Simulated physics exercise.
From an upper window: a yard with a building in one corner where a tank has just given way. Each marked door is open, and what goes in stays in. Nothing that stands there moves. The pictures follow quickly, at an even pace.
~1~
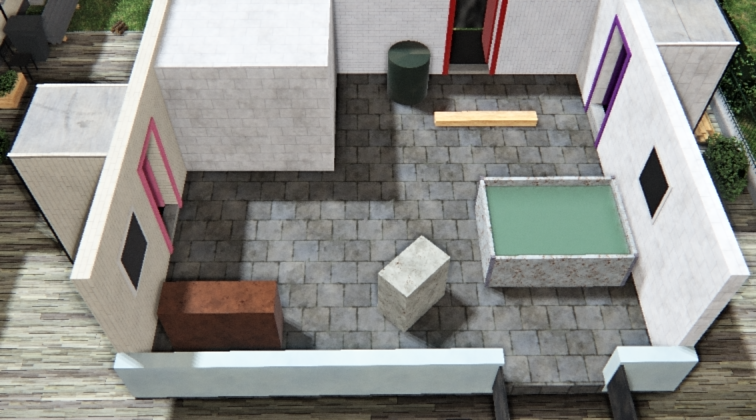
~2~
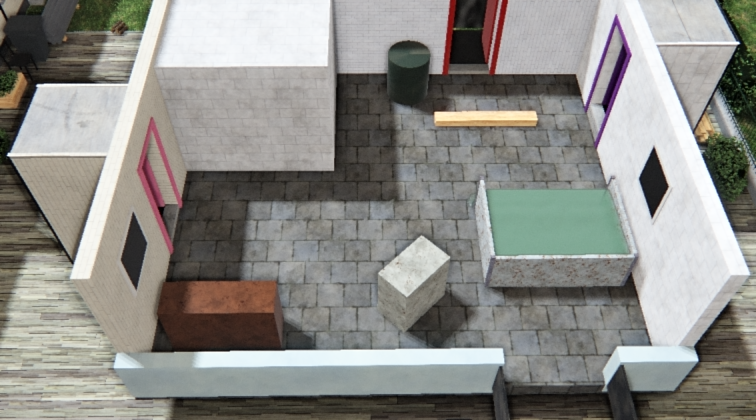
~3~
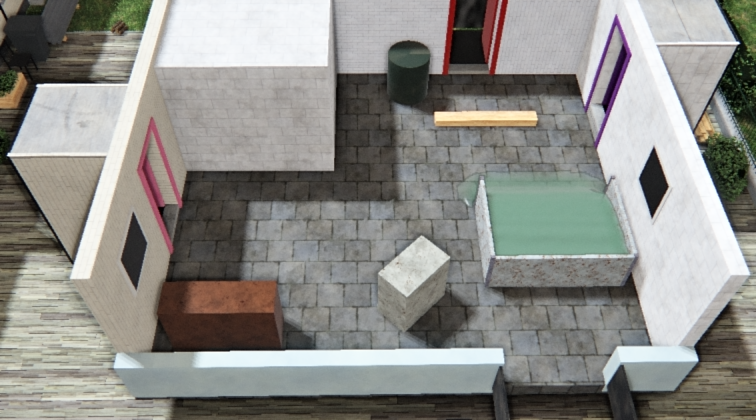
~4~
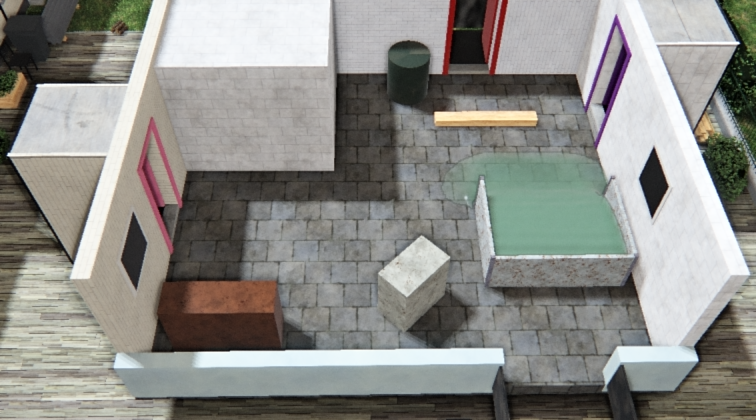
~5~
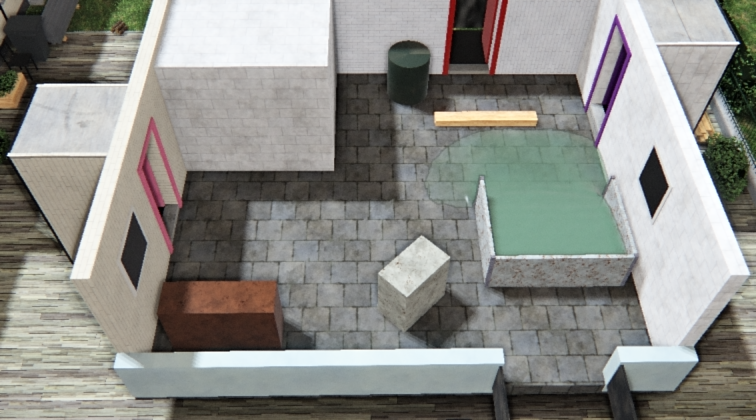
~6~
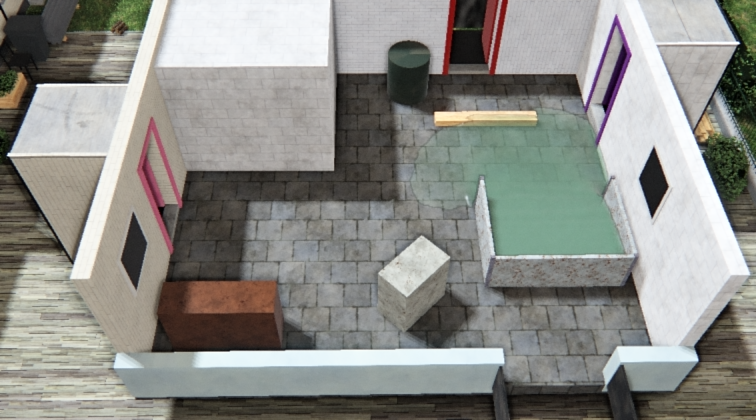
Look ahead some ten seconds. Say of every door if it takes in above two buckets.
One by one: The purple door stays under that; the pink door stays under that; the red door takes more than that.
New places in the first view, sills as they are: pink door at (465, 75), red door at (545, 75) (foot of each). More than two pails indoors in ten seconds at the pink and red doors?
One by one: Pink door floods, red door goes over.
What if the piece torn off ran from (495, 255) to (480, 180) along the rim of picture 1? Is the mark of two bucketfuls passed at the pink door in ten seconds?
Then: The pink one lets more in.
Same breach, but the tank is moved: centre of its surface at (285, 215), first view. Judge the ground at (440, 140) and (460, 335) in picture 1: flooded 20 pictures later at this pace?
One after the other: Awash, clear.
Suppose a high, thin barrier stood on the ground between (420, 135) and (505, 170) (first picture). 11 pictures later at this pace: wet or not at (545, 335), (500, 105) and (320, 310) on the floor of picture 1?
One after the other: No water, flooded, no water.
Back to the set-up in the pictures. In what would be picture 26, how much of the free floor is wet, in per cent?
Close to 45 %.
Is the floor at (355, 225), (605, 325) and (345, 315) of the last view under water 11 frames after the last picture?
One after the other: Not flooded, free of water, not flooded.
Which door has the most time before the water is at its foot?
The pink-painted one.
A moment on, water covers 30 % of the floor; the purple door wet at the sill, nothing in, the pink door not reached, the red door wet at the sill, nothing in.
Next, water covers 35 % of the floor; the purple door wet at the sill, nothing in, the pink door not reached, the red door over two buckets in.
Then, water covers 45 % of the floor; the purple door under two buckets in, the pink door not reached, the red door over two buckets in.
Later, water covers 75 % of the floor; the purple door under two buckets in, the pink door not reached, the red door far over two buckets in.
In the end, water covers 90 % of the floor; the purple door under two buckets in, the pink door wet at the sill, nothing in, the red door far over two buckets in.
